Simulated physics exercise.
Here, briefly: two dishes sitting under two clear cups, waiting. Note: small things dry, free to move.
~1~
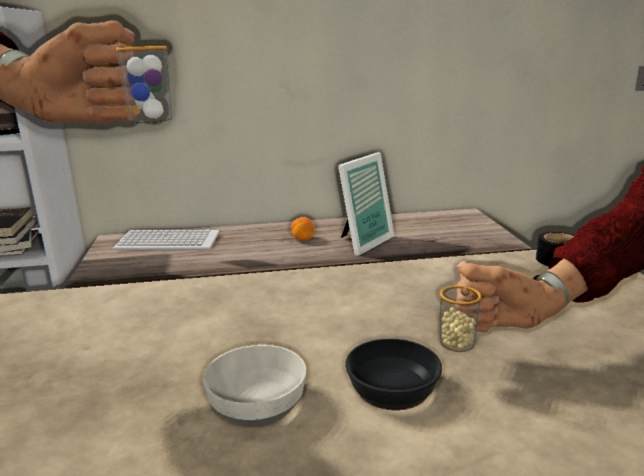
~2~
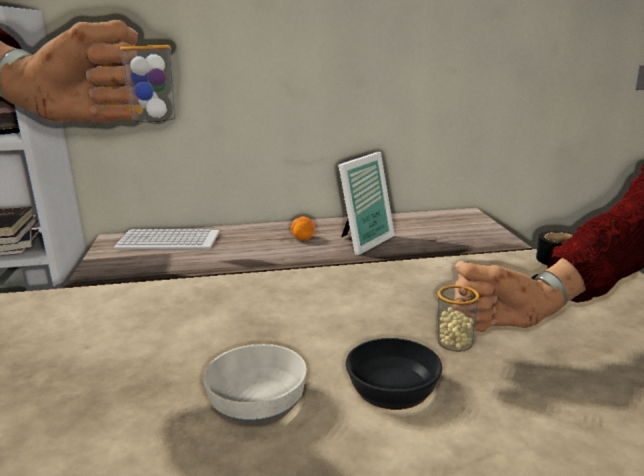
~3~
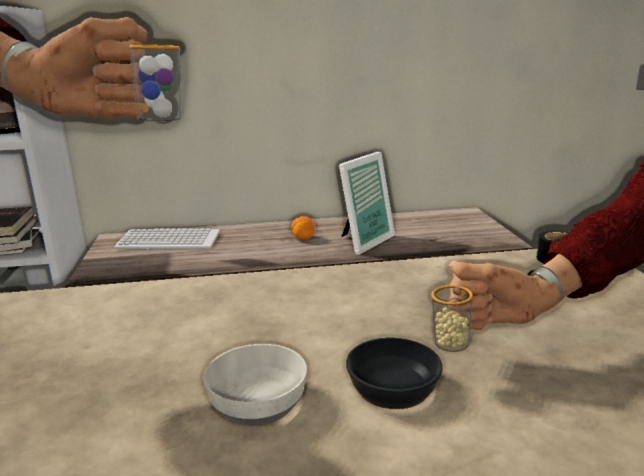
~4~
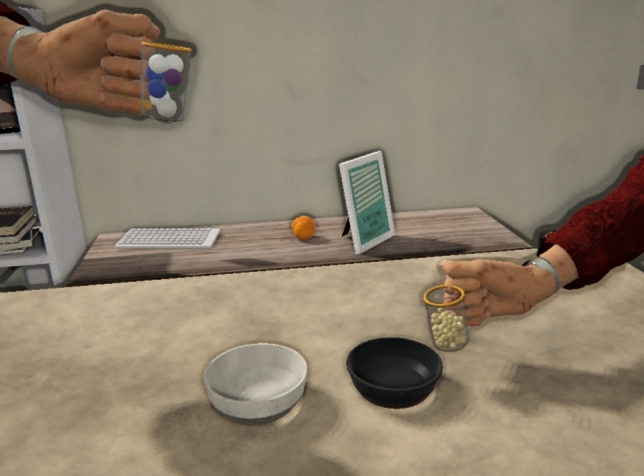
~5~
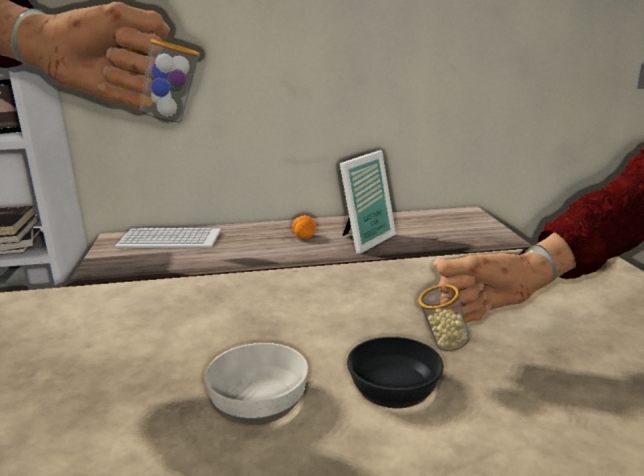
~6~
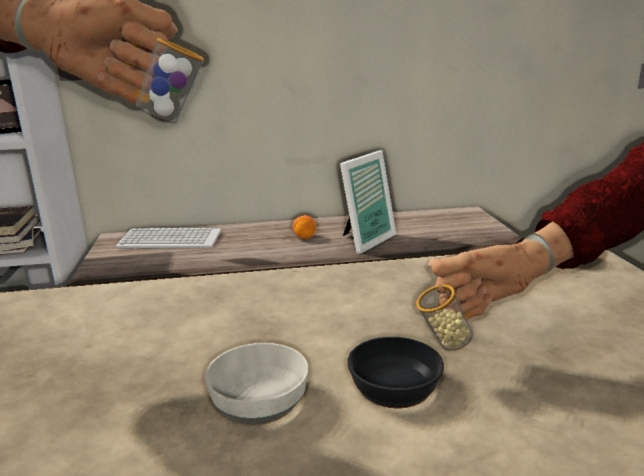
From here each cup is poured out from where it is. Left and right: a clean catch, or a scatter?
In order: Left dish: Expect some spillage there; right dish: Expect zero spillage there.
Then, 0.26 s on from there, left, the whole lot still in the cup; right, the whole lot still in the cup.
Then, 0.60 s on from there, left, the bulk still in the cup, a little in the air; right, the whole lot still in the cup.
Then, 0.96 s on from there, left, near a third still in the cup, near two thirds in the air; right, the bulk still in the cup, near a quarter in the dish, only a few in the air.
In the end, left, near a quarter in the dish, the bulk outside the dish; right, the whole lot in the dish, none at all outside the dish.
